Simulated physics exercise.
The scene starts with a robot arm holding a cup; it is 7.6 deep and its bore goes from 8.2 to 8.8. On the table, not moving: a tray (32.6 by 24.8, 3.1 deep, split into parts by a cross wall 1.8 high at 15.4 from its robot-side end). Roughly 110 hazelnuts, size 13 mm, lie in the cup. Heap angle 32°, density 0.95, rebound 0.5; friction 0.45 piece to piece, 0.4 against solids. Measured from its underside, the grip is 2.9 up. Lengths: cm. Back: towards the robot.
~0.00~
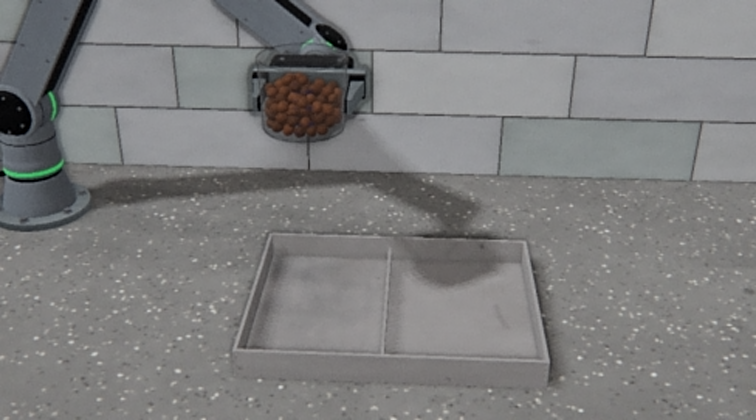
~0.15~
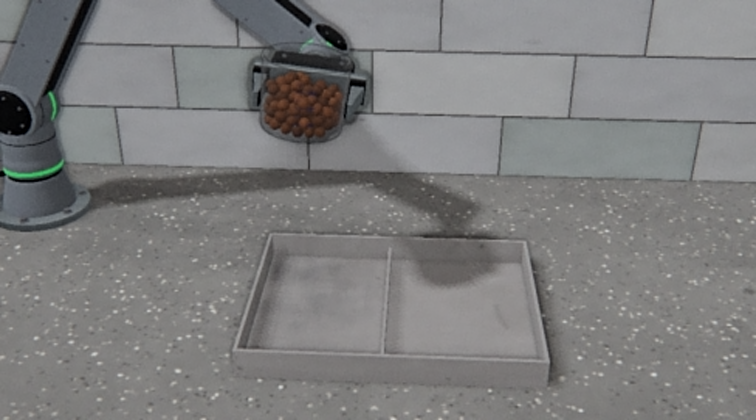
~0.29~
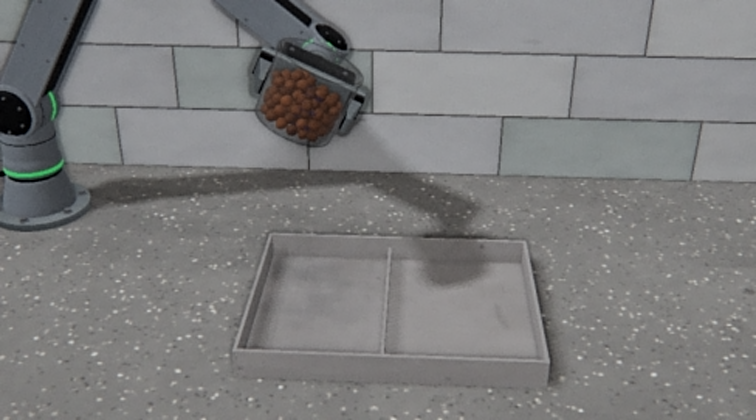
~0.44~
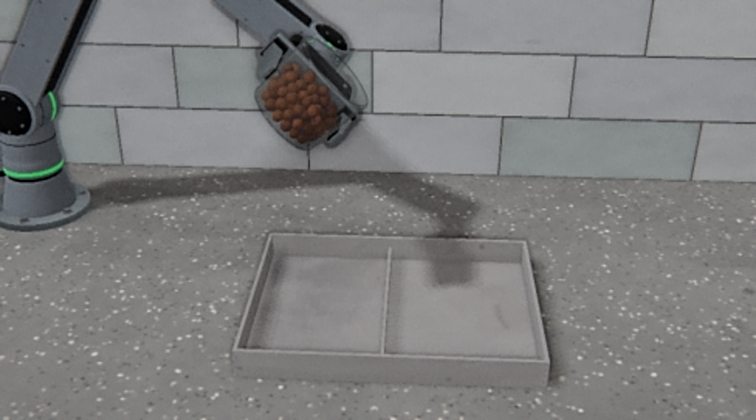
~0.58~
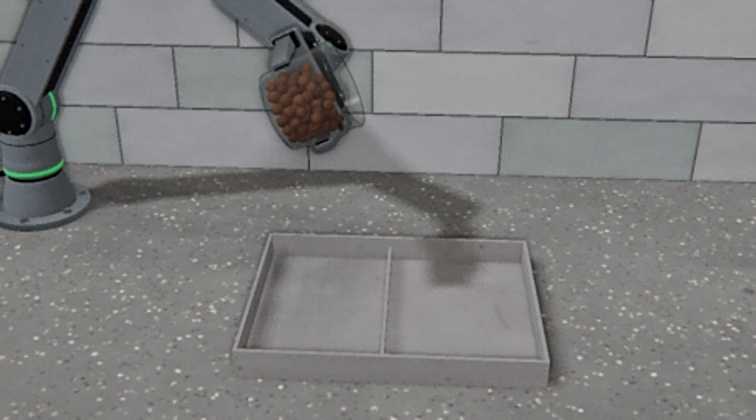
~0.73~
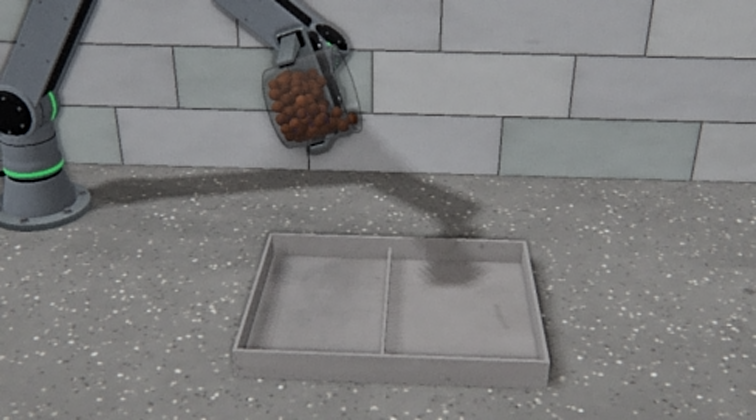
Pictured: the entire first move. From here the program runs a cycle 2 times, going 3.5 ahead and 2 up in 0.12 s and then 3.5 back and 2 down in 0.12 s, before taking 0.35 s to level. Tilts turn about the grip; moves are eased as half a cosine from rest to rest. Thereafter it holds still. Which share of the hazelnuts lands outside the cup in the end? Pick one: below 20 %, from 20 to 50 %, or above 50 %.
Above 50 %.
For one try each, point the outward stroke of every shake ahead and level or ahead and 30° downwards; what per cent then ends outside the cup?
Result: Approx. 50 % and 25 %, one try each.
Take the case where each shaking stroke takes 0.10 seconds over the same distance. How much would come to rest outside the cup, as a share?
About 85 per cent in that case.
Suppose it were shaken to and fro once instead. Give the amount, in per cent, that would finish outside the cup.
It would be near 45 per cent.
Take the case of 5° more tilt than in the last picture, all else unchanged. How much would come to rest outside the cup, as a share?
Some 75 %.
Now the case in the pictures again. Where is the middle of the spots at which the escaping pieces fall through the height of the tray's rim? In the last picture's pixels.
They come down centred close to (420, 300).
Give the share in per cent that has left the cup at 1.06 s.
Share gone by then: Close to 40 %.
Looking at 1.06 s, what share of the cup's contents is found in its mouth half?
45 per cent.
After 1.06 s, tilted 71° forward, highest piece 29 above the table; 64 in the cup, 2 in the far-side part, 44 in flight or on a rim.
After 1.39 s, tilted 33° forward, highest piece 28 above the table; 61 in the far-side part, 37 in the cup, 9 in the robot-side part, 1 on the table or floor, 2 in flight or on a rim.
After 1.76 s, level, highest piece 27 above the table; 62 in the far-side part, 37 in the cup, 10 in the robot-side part, 1 on the table or floor.
After 2.81 s, level, highest piece 27 above the table; 62 in the far-side part, 37 in the cup, 10 in the robot-side part, 1 on the table or floor.
In the end, 62 in the far-side part, 37 in the cup, 10 in the robot-side part, 1 on the table or floor. That is 66 % outside the cup.
